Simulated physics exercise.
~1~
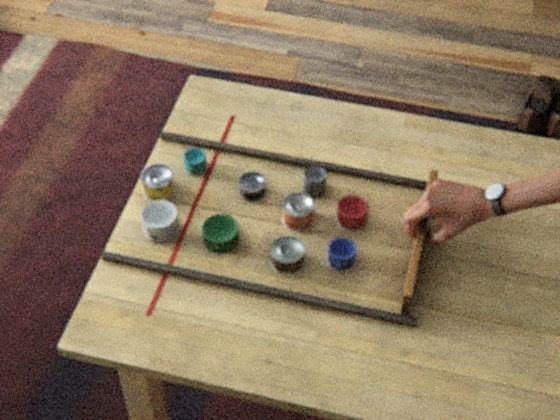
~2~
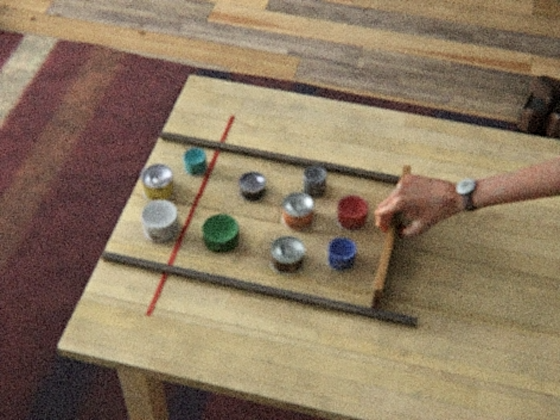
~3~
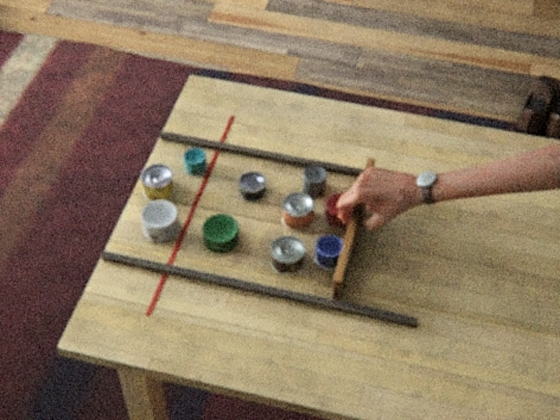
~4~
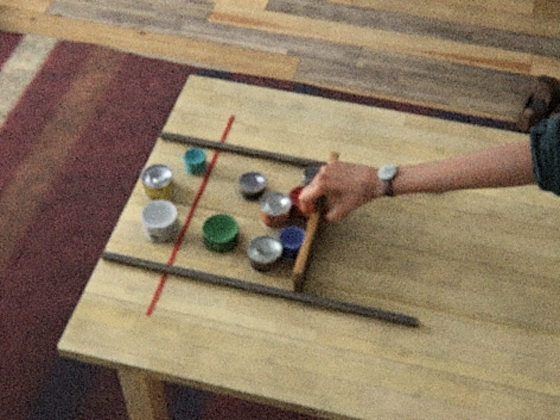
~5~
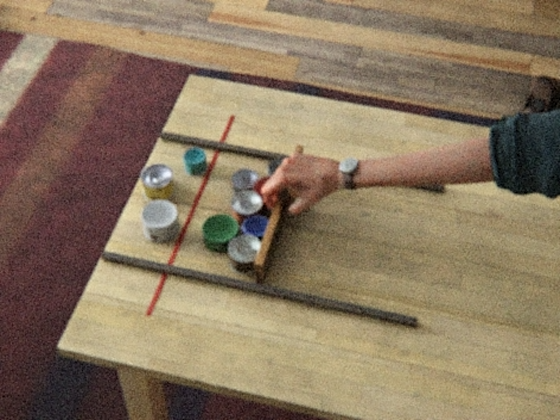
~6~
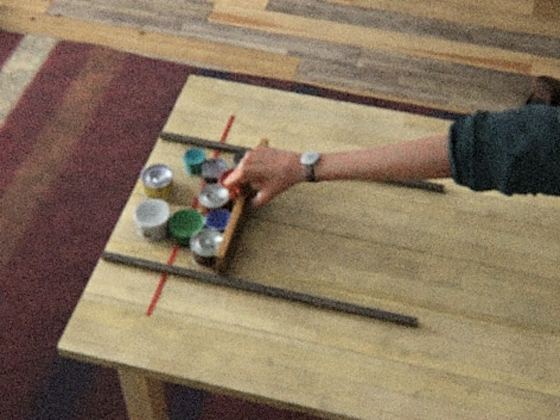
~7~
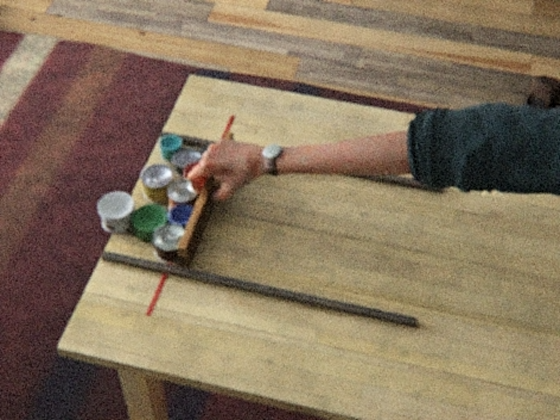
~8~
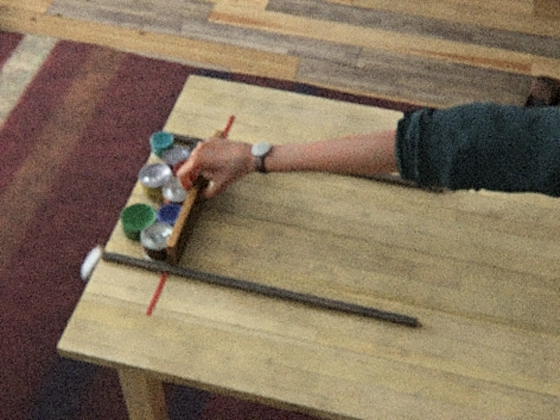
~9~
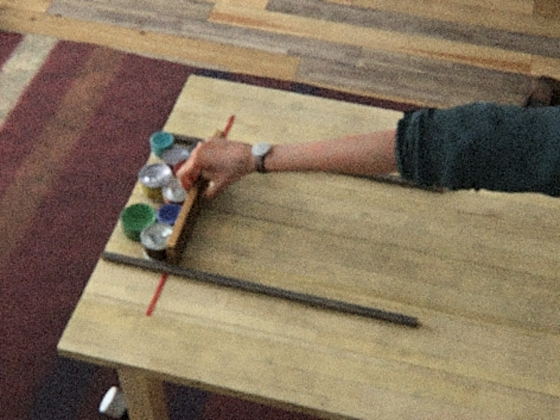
The video shows a hand sliding an upright wooden board leftward between two dark rails on a table, gathering small pots and tins and pushing them past a red tape line. The board stops near the tape as a white tin drops off the table's edge, while the others stay on.
